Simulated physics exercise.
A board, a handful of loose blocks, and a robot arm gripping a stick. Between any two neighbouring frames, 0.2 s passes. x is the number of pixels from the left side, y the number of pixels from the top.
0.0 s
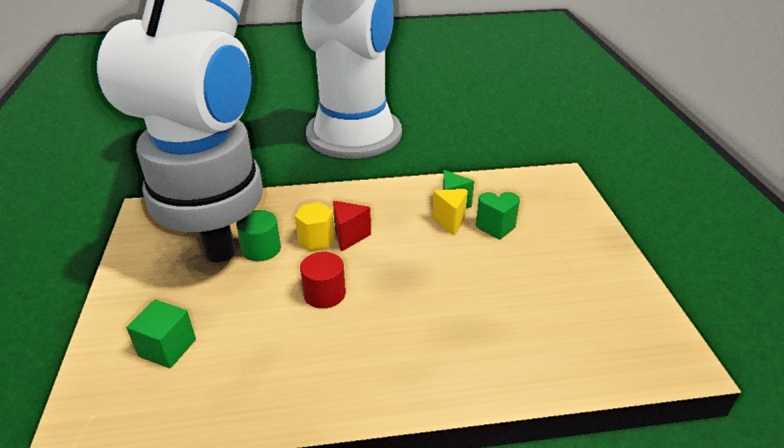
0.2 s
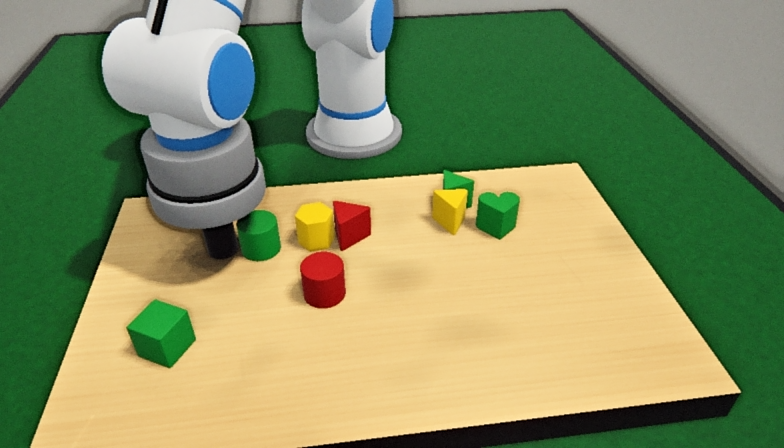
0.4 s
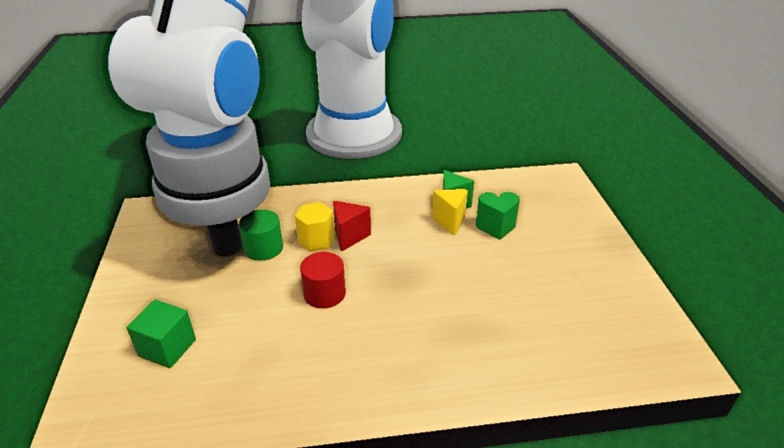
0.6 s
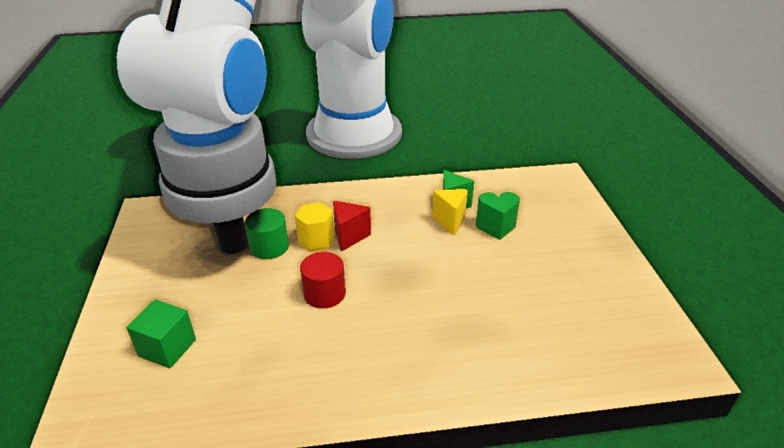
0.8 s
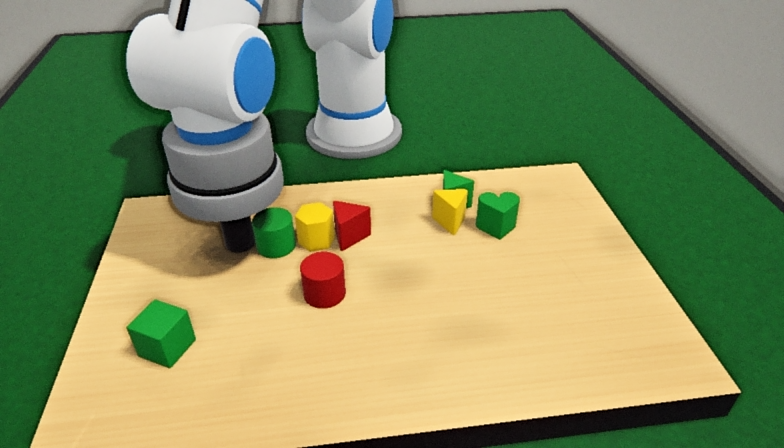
A white and blue robot arm holds a short black stick over a pale wooden board on a green surface, seen from above at an angle. A green cylinder, yellow hexagonal block, red triangle and red cylinder sit near the middle, a green cube lower left, and yellow and green pieces upper right. The arm moves slowly right, nudging the green cylinder slightly toward the yellow block.
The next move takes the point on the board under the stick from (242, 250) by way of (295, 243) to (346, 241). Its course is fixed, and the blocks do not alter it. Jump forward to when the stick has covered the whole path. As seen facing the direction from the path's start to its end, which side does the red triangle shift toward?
Leftward.
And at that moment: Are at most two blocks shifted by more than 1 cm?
No, that is not how it ends up.
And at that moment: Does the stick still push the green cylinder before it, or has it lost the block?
Carried ahead at the end.
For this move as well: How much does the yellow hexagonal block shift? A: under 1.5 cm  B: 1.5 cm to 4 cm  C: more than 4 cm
C - more than 4 cm.
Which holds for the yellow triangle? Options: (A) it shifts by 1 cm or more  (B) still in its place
I'll go with B - still in its place.
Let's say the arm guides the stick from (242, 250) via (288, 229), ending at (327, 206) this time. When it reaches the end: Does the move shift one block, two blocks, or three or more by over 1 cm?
Once the path ends, three or more blocks will have shifted.
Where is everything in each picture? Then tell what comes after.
Tip of the stick at (221, 253), middles of tops, green cylinder at (256, 221), yellow hexagonal block at (314, 212), red cylinder at (322, 265), red triangle at (348, 210), yellow triangle at (452, 196), in the first picture.
Stick at (223, 250), nothing pushed, in the second picture.
Stick at (228, 247), green cylinder at (259, 220), in the third picture.
Stick at (234, 245), green cylinder at (265, 219), in the fourth picture.
Stick at (241, 244), green cylinder at (272, 218), yellow hexagonal block at (314, 212), red cylinder at (322, 265), red triangle at (348, 210), yellow triangle at (452, 196), in the fifth picture.
What follows on the original path. One third of the way, stick at (278, 239); green cylinder at (309, 217); yellow hexagonal block at (346, 210), turned 25° anticlockwise; red triangle at (374, 204).
Two thirds of the way, stick at (312, 235); green cylinder at (343, 218); yellow hexagonal block at (381, 211), turned 55° anticlockwise; red triangle at (400, 198), turned 25° anticlockwise.
At the end, stick at (346, 235); green cylinder at (372, 226); yellow hexagonal block at (407, 217), turned 110° anticlockwise; red cylinder unmoved; red triangle at (407, 196), turned 50° anticlockwise; yellow triangle unmoved.
